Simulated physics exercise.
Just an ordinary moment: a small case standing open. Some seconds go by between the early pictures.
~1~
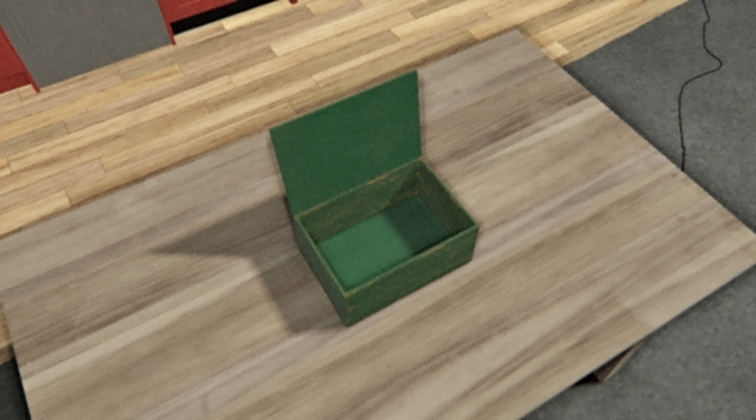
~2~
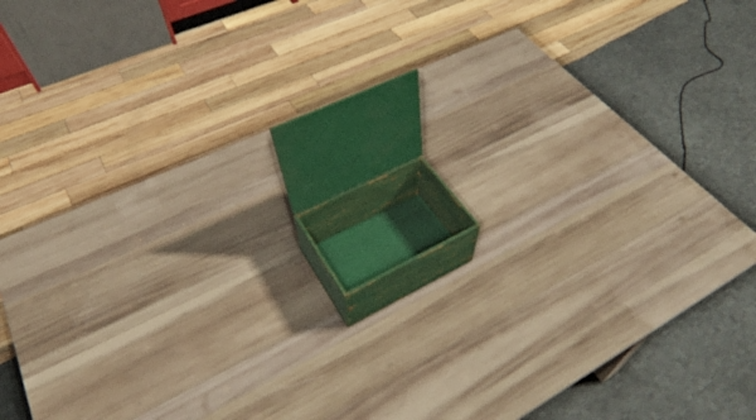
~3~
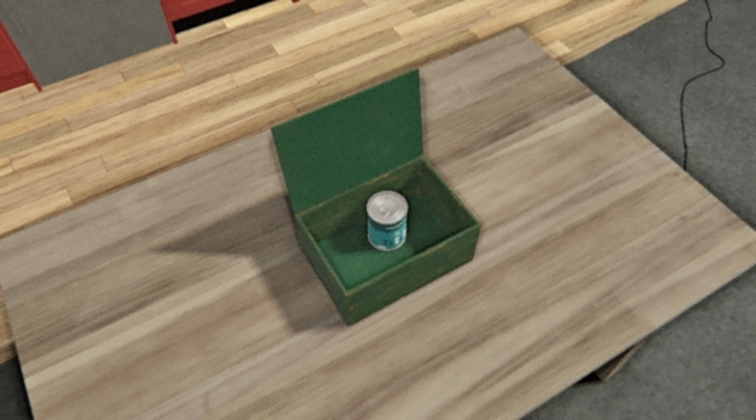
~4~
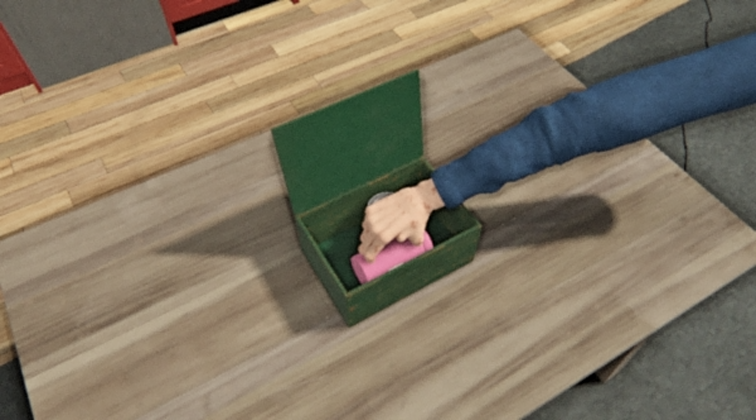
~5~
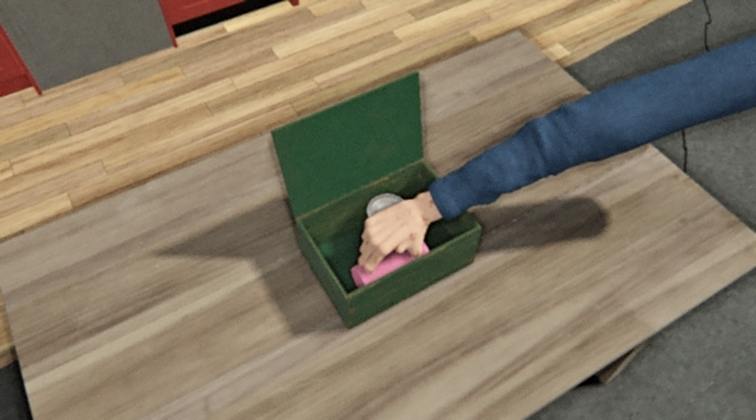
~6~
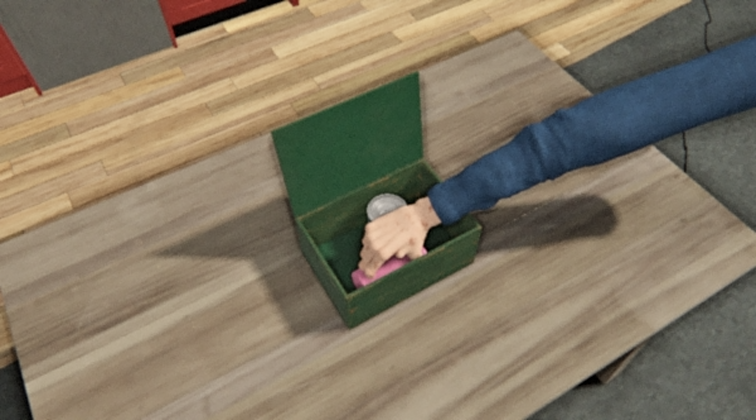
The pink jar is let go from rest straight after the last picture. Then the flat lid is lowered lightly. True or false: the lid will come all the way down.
True.
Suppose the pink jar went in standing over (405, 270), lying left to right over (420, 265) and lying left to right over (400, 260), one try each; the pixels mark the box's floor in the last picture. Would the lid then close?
First try: It gets propped open; second try: It comes fully down; third try: It comes fully down.
Then, 1.40 s past the last view, lid 72° above the rim.
Then, 1.90 s past the last view, lid 31° above the rim.
Finally, lid shut; both still in place. Final places as the last picture's camera would see them, pink jar near (392, 272).
